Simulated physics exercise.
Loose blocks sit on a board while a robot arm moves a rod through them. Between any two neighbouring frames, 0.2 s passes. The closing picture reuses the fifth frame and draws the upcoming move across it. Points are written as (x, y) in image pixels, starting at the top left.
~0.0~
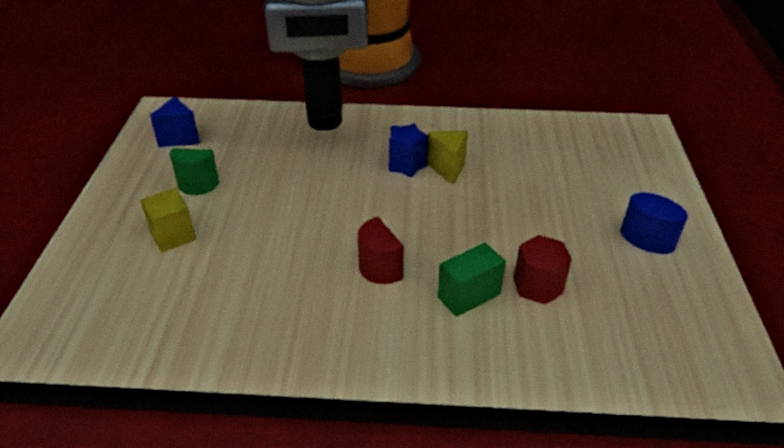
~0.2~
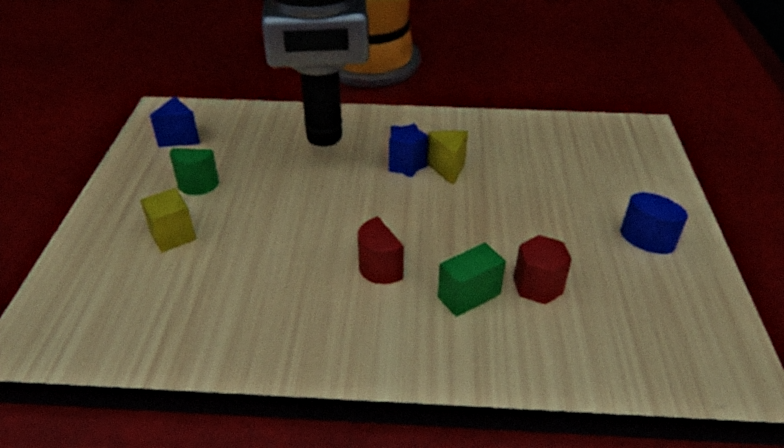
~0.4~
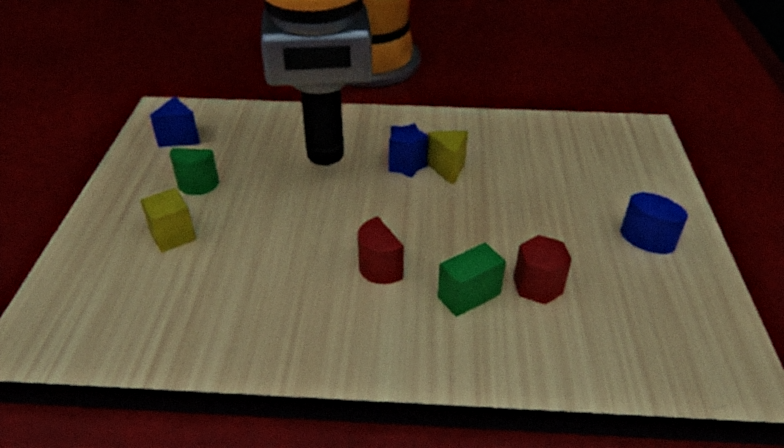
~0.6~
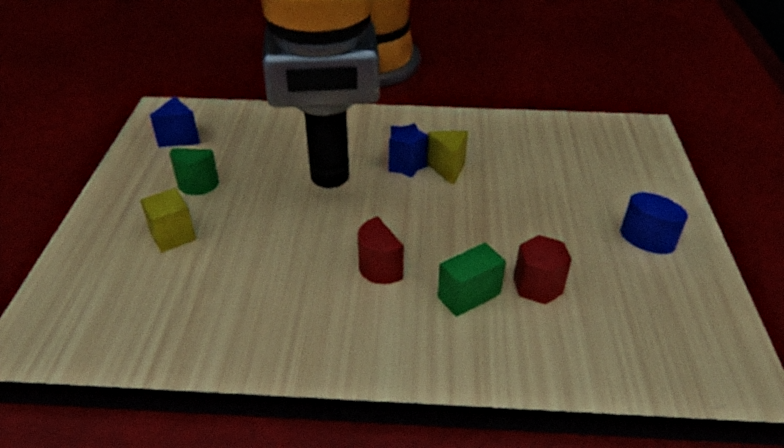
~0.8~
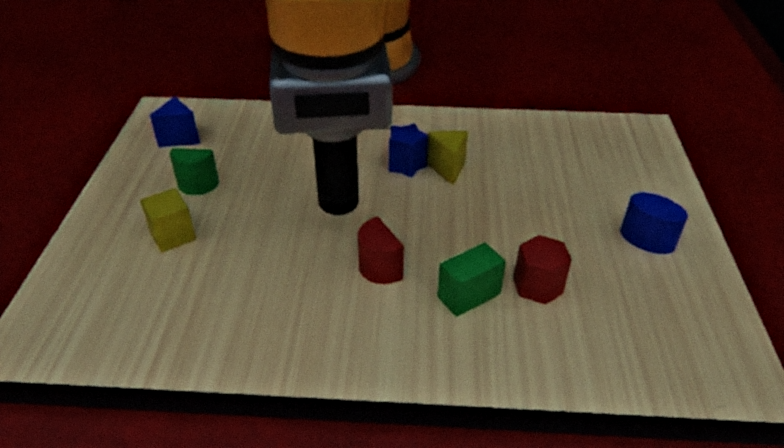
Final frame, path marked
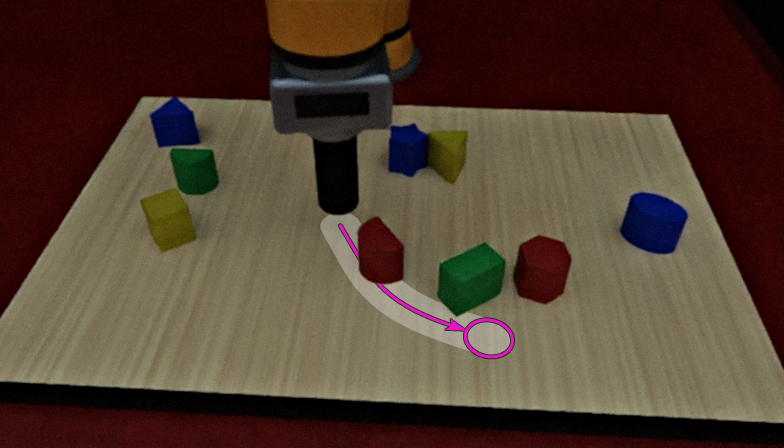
In the video, a robot arm moves a black rod from the back of a light wooden board toward the viewer and slightly right, drawing nearer to a red half-round block while all the scattered coloured blocks remain still.
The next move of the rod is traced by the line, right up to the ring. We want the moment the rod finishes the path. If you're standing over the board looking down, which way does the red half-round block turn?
It rotates clockwise.
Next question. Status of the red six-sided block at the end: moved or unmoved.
At the moment the path ends, the red six-sided block still stands where it did.
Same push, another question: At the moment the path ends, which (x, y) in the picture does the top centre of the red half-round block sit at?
Pixel (505, 342).
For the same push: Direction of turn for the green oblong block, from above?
It is turned anticlockwise.
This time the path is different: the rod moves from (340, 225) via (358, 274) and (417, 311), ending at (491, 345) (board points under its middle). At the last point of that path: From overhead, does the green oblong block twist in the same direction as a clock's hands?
It seems not.
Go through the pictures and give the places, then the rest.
Tip of the rod (325, 122), middles of tops, red half-round block (378, 235), green oblong block (473, 261), red six-sided block (546, 251), in the first frame.
Rod (325, 137), nothing pushed, in the second frame.
Rod (326, 156), nothing pushed, in the third frame.
Rod (330, 178), nothing pushed, in the fourth frame.
Rod (339, 203), red half-round block (378, 235), green oblong block (473, 261), red six-sided block (546, 251), in the fifth frame.
The line goes from (340, 225) by way of (367, 270) and (416, 311) to (489, 338).
The first path, step by step. One third of the way, rod (366, 248); red half-round block (399, 260).
Two thirds of the way, rod (417, 289); red half-round block (452, 306).
At the end, rod (492, 316); red half-round block (505, 342), turned 70° clockwise; green oblong block (496, 262), turned 45° anticlockwise; red six-sided block unmoved.
